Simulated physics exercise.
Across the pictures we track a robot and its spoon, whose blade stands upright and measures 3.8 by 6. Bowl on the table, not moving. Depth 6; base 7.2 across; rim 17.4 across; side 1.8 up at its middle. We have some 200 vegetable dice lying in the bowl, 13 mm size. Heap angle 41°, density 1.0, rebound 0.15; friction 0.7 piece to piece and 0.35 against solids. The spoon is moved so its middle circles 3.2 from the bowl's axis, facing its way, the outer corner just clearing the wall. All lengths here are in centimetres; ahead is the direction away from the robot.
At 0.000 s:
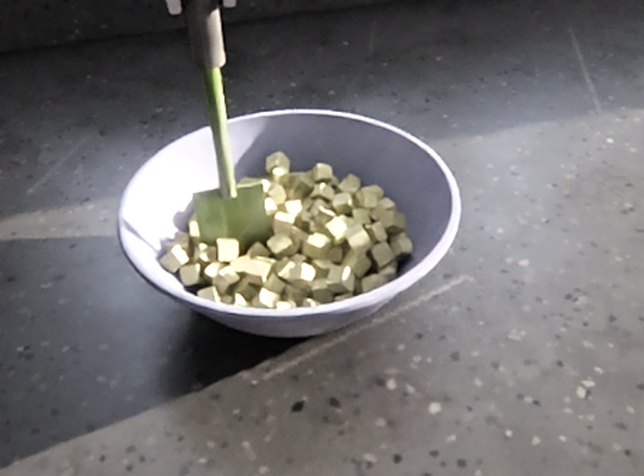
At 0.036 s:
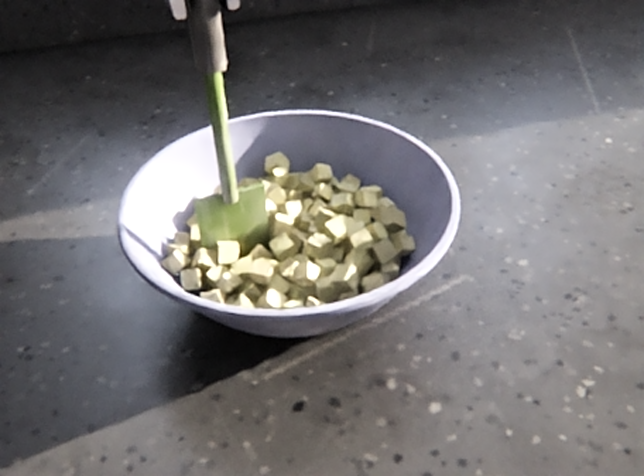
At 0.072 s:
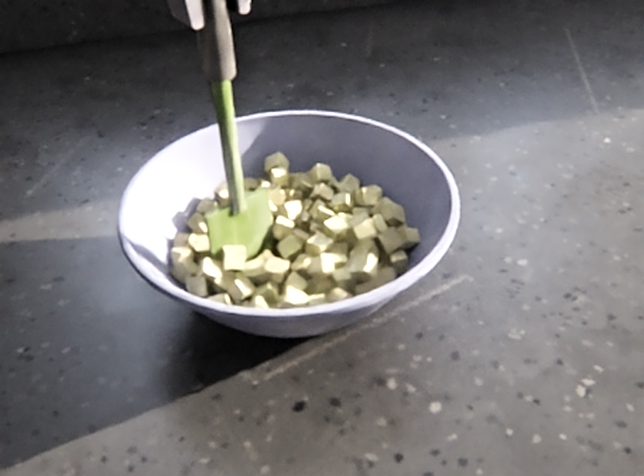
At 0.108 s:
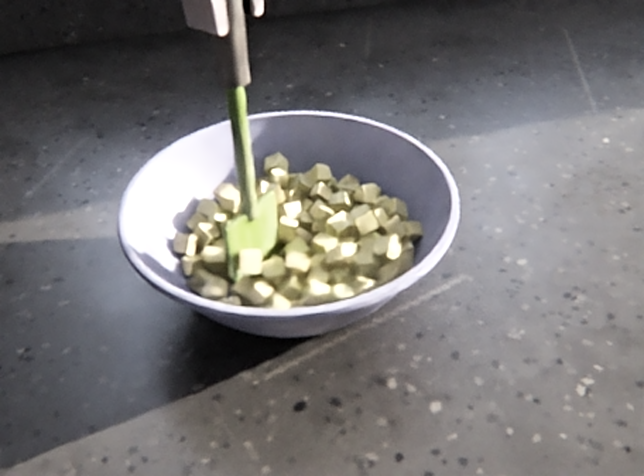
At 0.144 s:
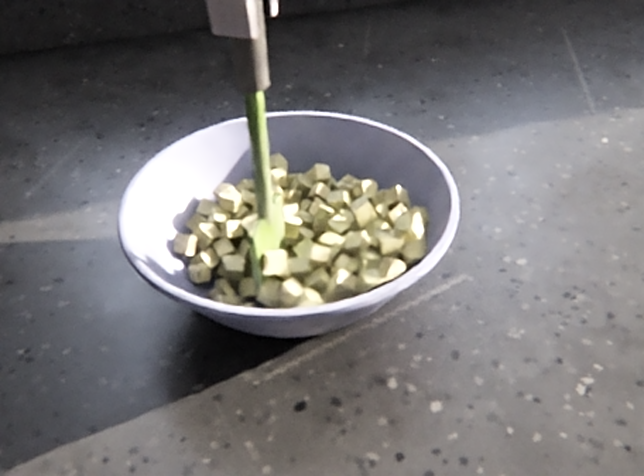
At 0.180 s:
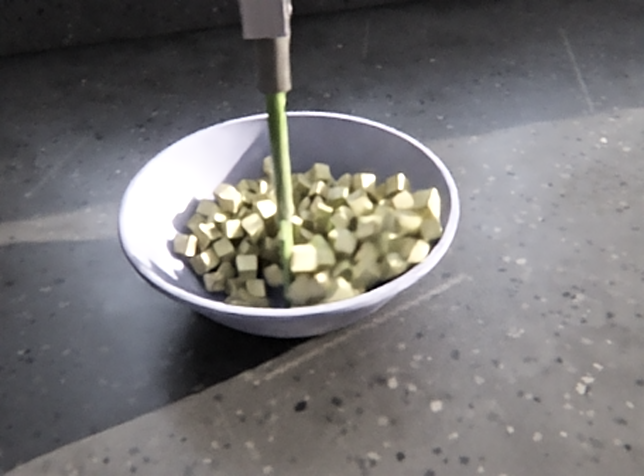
A green spatula, held upright by a gripper at the top, moves rightward through small pale-green cubes in a white bowl on a speckled gray surface. Its blade turns from broad to edge-on as the cubes shift and bunch toward the bowl's right side, while the bowl stays still.
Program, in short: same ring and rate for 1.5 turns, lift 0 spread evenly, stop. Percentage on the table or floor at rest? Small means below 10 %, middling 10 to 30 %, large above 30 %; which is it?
Verdict: Middling.
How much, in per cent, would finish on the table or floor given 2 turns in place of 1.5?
That would give some 30 percent.
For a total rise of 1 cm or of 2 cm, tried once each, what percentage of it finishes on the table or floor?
Estimates: 20 % then 10 %.
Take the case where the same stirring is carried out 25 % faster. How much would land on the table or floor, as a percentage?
In that case it comes to around 25 percent.
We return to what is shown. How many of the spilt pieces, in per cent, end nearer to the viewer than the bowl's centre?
Around 30 percent of it.
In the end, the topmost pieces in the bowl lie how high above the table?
Roughly 7.0 centimetres.
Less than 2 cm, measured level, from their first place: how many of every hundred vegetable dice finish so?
Something close to 5 percent, I'd say.
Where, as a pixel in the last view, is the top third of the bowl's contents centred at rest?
Near (330, 167).
After 0.57 s, 257° round, highest piece 8 above the table; 183 in the bowl, 19 on the table or floor, 2 in flight or on the tool.
After 0.96 s, 79° round, highest piece 8 above the table; 174 in the bowl, 29 on the table or floor, 1 in flight or on the tool.
After 1.35 s, 180° round, highest piece 7 above the table; 166 in the bowl, 38 on the table or floor.
After 2.05 s, 180° round, highest piece 7 above the table; 166 in the bowl, 38 on the table or floor.
At rest, 166 in the bowl, 38 on the table or floor. That is 19 % on the table or floor.
